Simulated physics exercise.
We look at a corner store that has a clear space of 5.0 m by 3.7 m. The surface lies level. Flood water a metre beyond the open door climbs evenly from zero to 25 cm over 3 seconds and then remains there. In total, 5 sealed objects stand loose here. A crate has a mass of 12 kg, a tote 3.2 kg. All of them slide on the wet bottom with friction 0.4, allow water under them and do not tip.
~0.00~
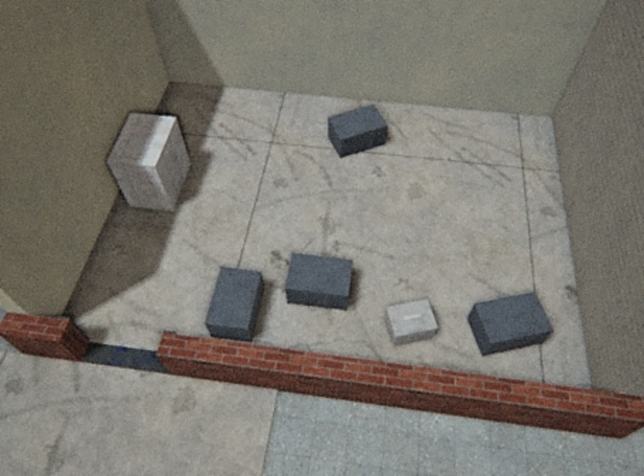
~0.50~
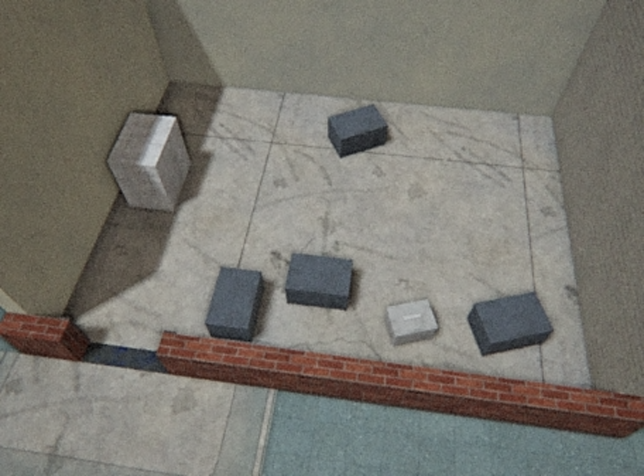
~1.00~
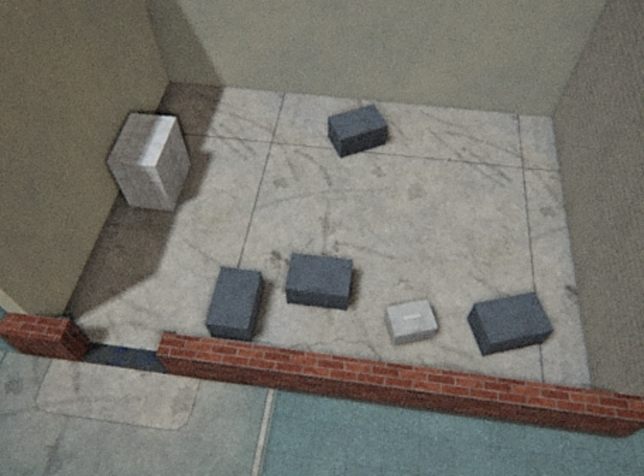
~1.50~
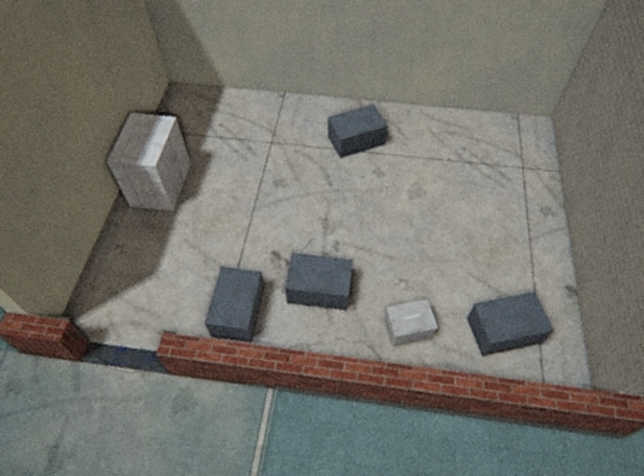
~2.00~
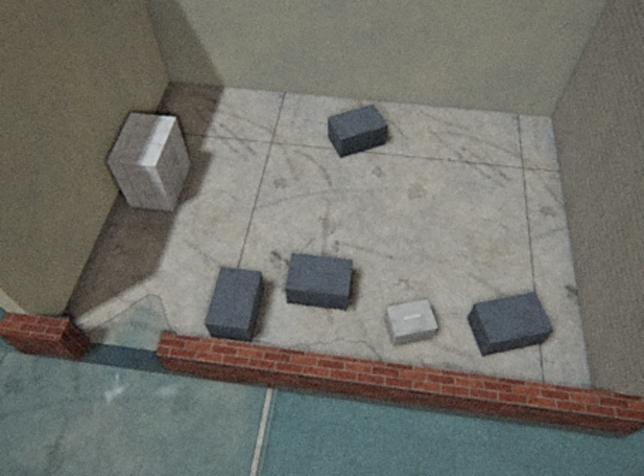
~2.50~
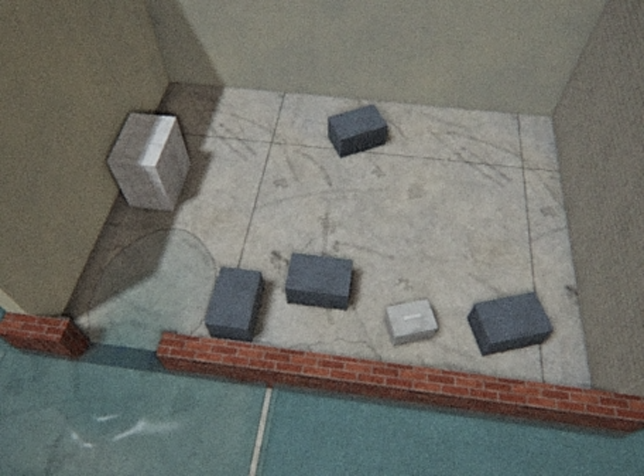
Water spreading across the ground outside a low brick wall, then entering through a gap at left while the scattered blocks stay still.
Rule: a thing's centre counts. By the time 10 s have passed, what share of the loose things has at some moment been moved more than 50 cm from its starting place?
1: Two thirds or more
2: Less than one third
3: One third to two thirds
2.
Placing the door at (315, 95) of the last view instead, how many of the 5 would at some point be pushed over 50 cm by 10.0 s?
So the tally would be 4.
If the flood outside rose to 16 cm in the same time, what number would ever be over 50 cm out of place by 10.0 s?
Count: 0.
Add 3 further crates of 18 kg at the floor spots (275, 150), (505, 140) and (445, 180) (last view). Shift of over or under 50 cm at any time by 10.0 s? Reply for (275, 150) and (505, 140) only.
The first: Farther. The second: Farther.
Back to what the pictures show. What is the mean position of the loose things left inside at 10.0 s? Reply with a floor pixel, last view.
Close to (408, 274).
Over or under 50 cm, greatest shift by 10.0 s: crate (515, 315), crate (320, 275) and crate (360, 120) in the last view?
Same order as the question: Smaller, smaller, greater.
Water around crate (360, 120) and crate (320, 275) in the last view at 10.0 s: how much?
I'd estimate 13 cm for the first and 1 cm for the second.
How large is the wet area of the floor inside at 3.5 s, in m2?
That flooded area is roughly 4.0 m2.
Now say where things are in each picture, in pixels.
A crate at (514, 317) rests on the ground; a tote at (412, 317), on the bottom; water covers 0.0 m2; 0 of 5 have shifted, in the first picture.
A crate at (514, 317), on the bottom; a tote at (412, 317) rests on the ground; water covers 0.0 m2; 0 of 5 have shifted, in the second picture.
A crate at (514, 317), on the bottom; a tote at (412, 317), on the bottom; water covers 0.0 m2; 0 of 5 have shifted, in the third picture.
A crate at (514, 317), on the bottom; a tote at (412, 317), on the bottom; 0.0 m2 under water; 0 of 5 have shifted, in the fourth picture.
A crate at (514, 317) rests on the ground; a tote at (412, 317), on the bottom; water covers 0.3 m2; 0 of 5 have shifted, in the fifth picture.
A crate at (514, 317), on the bottom; a tote at (412, 317), on the bottom; water covers 1.3 m2; 0 of 5 have shifted, in the sixth picture.
After 3.5 s 0 of 5 are over 50 cm from their spots; 0 afloat.
After 4.5 s 0 of 5 are over 50 cm from their spots; 0 afloat.
After 7.0 s 1 of 5 are over 50 cm from their spots; 0 afloat.
After 10.0 s 1 of 5 are over 50 cm from their spots, and 1 have been at some point; 1 afloat.
